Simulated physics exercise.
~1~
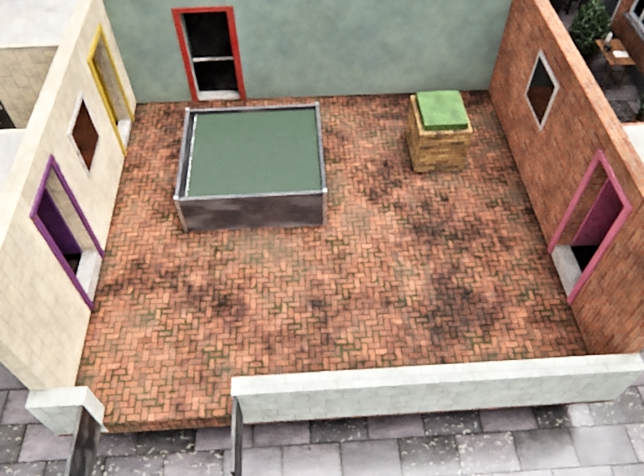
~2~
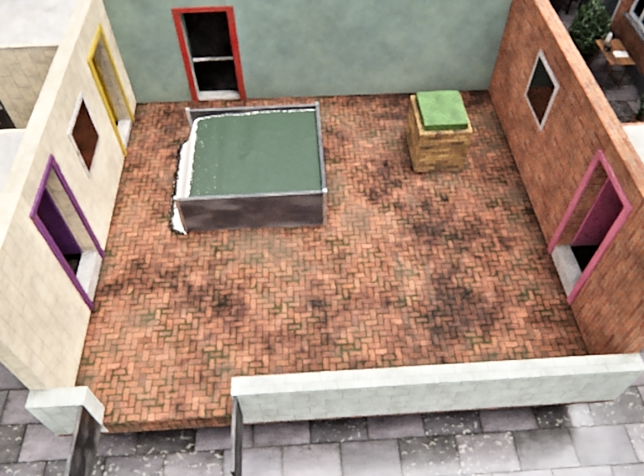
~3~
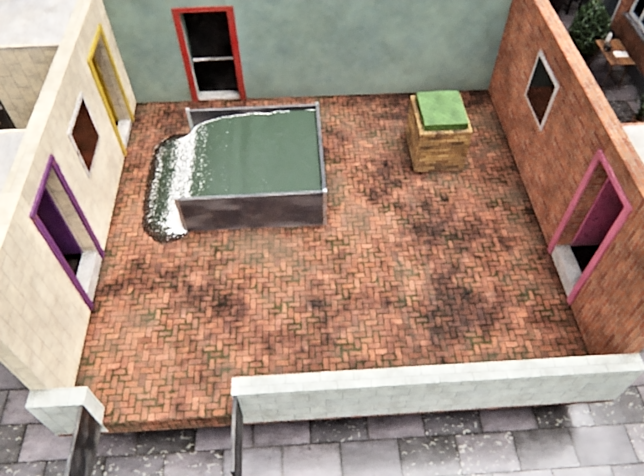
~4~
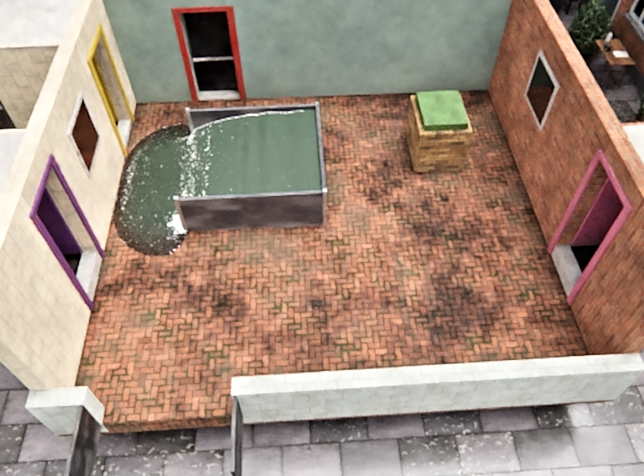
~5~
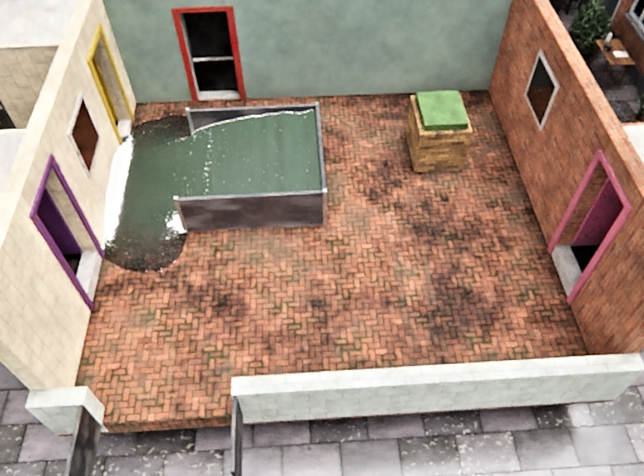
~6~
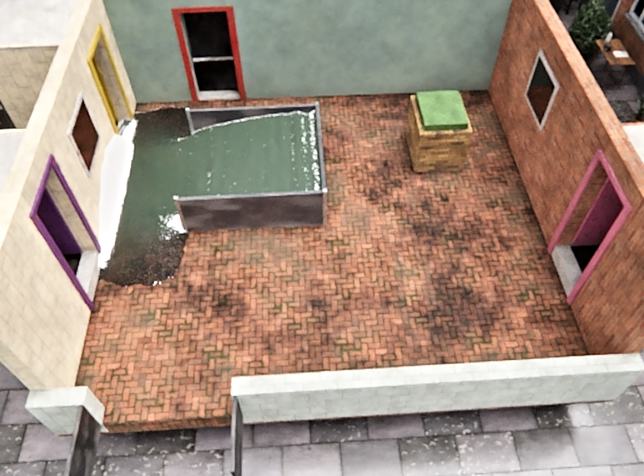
In a brick-paved courtyard, the left side of an open tank gave way, and green water poured out, spreading across the floor to the left wall and then along it towards the near end.
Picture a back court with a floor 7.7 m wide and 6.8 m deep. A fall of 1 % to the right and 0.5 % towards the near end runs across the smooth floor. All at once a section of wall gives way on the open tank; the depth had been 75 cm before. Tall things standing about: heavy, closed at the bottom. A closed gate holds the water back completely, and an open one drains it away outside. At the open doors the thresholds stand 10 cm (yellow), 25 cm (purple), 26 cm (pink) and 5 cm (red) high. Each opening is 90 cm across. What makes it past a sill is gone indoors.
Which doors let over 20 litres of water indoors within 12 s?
The yellow door: Over 20 litres, the purple door: 20 litres or less, the pink door: 20 litres or less, the red door: Over 20 litres.
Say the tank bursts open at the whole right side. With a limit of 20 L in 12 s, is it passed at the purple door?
Then purple does not exceed it.
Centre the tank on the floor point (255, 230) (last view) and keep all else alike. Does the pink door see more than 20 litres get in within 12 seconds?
Against the limit, the pink door gets no more than that.
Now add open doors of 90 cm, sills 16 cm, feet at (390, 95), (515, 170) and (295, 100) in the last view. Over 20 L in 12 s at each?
Per doorway, in order: Insufficient / insufficient / insufficient.
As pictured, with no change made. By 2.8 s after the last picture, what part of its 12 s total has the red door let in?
That works out near 30%.
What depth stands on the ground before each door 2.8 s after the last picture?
Centimetres: Yellow 24 / purple 14 / pink 0 / red 14.
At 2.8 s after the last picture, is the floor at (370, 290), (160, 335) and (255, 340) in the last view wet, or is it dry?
Going in order, clear, then covered, then covered.
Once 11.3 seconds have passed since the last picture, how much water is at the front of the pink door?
Roughly 10.5 centimetres.
Then, 0.7 s after the last picture water covers 15 % of the floor and is deepest (54 cm) near (127, 192); yellow door 31 cm at the sill, 62 L in, purple door 21 cm at the sill, 0 L in, pink door not reached, red door not reached.
Then, 1.5 s after the last picture water covers 25 % of the floor and is deepest (52 cm) near (137, 105); yellow door 29 cm at the sill, 164 L in, purple door 22 cm at the sill, 0 L in, pink door not reached, red door 8 cm at the sill, 0 L in.
Then, 2.8 s after the last picture water covers 45 % of the floor and is deepest (30 cm) near (134, 116); yellow door 24 cm at the sill, 271 L in, purple door 14 cm at the sill, 1 L in, pink door not reached, red door 14 cm at the sill, 28 L in.
Then, 6.3 s after the last picture water covers 80 % of the floor and is deepest (14 cm) near (471, 98); yellow door 8 cm at the sill, 344 L in, purple door 6 cm at the sill, 1 L in, pink door 3 cm at the sill, 0 L in, red door 7 cm at the sill, 86 L in.
Then, 11.3 s after the last picture water covers 85 % of the floor and is deepest (11 cm) near (594, 378); yellow door 6 cm at the sill, 344 L in, purple door 4 cm at the sill, 1 L in, pink door 11 cm at the sill, 0 L in, red door 5 cm at the sill, 93 L in.
